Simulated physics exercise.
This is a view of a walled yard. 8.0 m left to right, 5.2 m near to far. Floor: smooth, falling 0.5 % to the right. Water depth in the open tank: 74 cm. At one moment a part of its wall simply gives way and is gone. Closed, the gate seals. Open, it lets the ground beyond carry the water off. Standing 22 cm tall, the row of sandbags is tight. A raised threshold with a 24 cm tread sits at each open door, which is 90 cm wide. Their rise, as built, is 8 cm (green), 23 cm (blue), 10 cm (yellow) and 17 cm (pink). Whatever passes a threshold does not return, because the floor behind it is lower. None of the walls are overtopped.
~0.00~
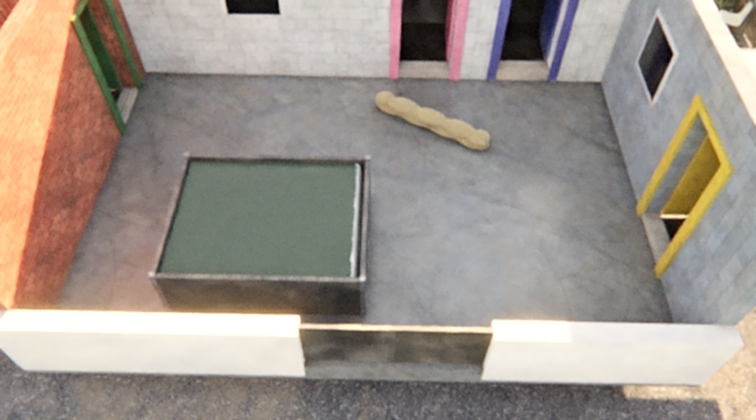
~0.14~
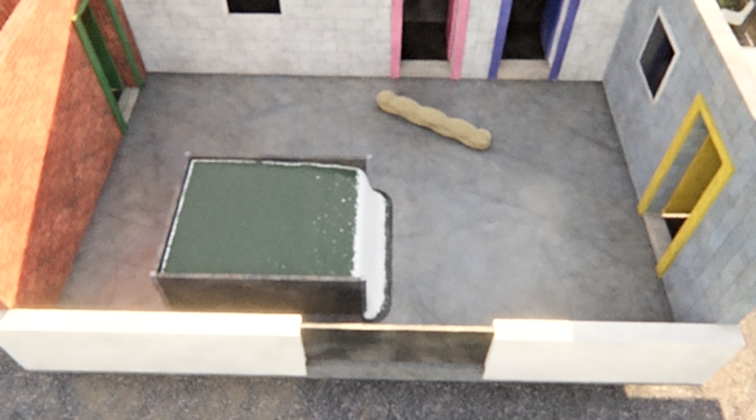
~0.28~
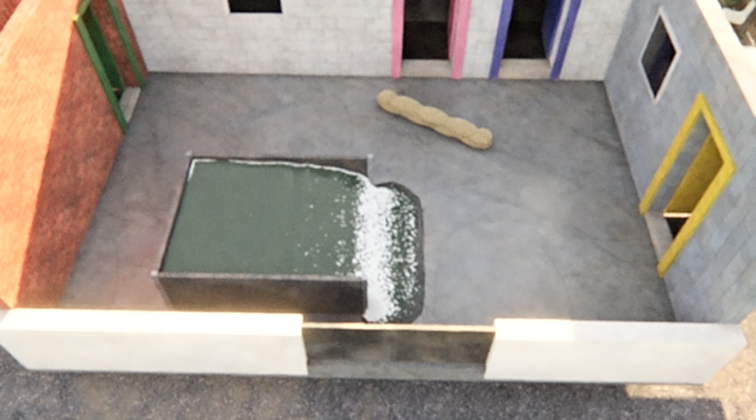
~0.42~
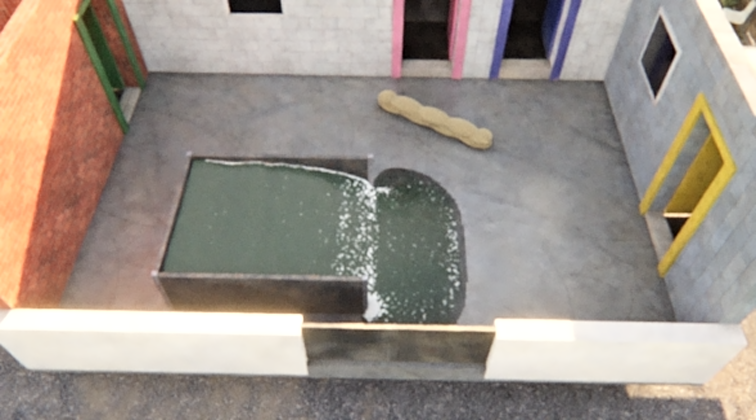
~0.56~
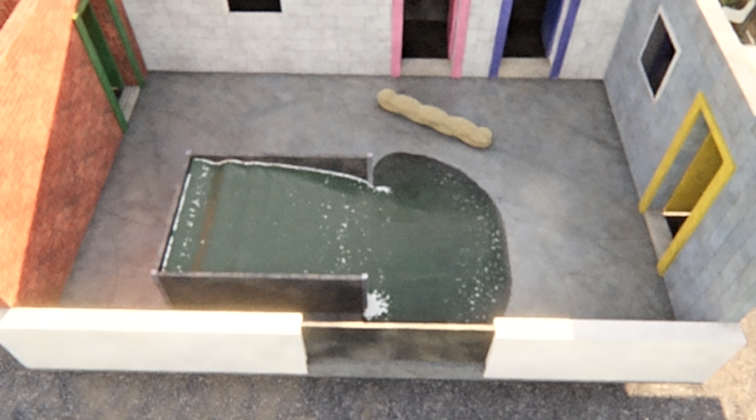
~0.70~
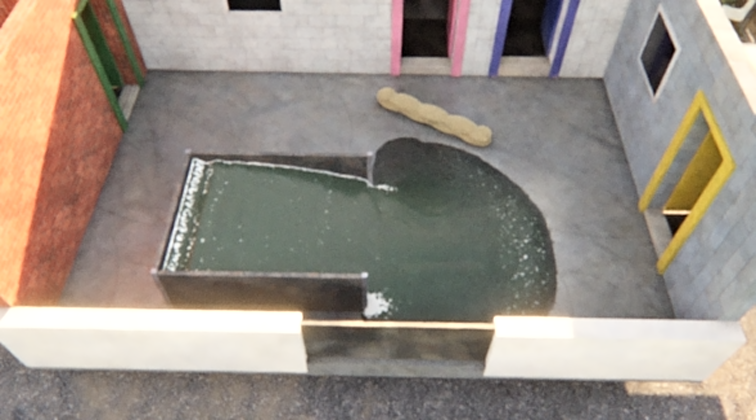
Open tank of dark green water losing its right wall, water pouring out foaming and spreading rightward across a walled grey yard.
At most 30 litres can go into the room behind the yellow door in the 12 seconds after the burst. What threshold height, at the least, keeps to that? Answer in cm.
I would say about 30 cm.
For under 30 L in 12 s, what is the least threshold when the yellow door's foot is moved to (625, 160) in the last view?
About 23 cm.
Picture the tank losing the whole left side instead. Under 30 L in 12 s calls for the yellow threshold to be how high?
Near 8.5 cm.
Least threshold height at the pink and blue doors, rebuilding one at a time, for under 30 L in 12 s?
Some 13.5 cm for pink, some 18 cm for blue.
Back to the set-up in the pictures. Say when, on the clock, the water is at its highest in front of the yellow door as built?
Approximately 2.4 s.
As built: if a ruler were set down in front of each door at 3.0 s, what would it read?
Depths in cm: Green 0, blue 6, yellow 29, pink 0.
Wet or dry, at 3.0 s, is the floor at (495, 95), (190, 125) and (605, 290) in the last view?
In that order: Still dry, still dry, flooded.
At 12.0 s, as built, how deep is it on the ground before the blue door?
Depth: Near 9.5 cm.
After 1.4 s water covers 40 % of the floor, deepest (31 cm) near (378, 272); 5 cm at the yellow door, 24 litres in over its 10 cm threshold.
After 3.0 s water covers 50 % of the floor, deepest (40 cm) near (678, 340); 29 cm at the yellow door, 267 litres in over its 10 cm threshold.
After 12.0 s water covers 95 % of the floor, deepest (12 cm) near (574, 254); 11 cm at the yellow door, 441 litres in over its 10 cm threshold.
At the yellow door as built, the water arrived by 1.1 s and peaked near 35 cm at 2.4 s.
Run again over the same 12 s with other heights there, 56 litres in over 27 cm, 3 litres over 36 cm. The limit of 30 litres is kept from about 30 cm up.
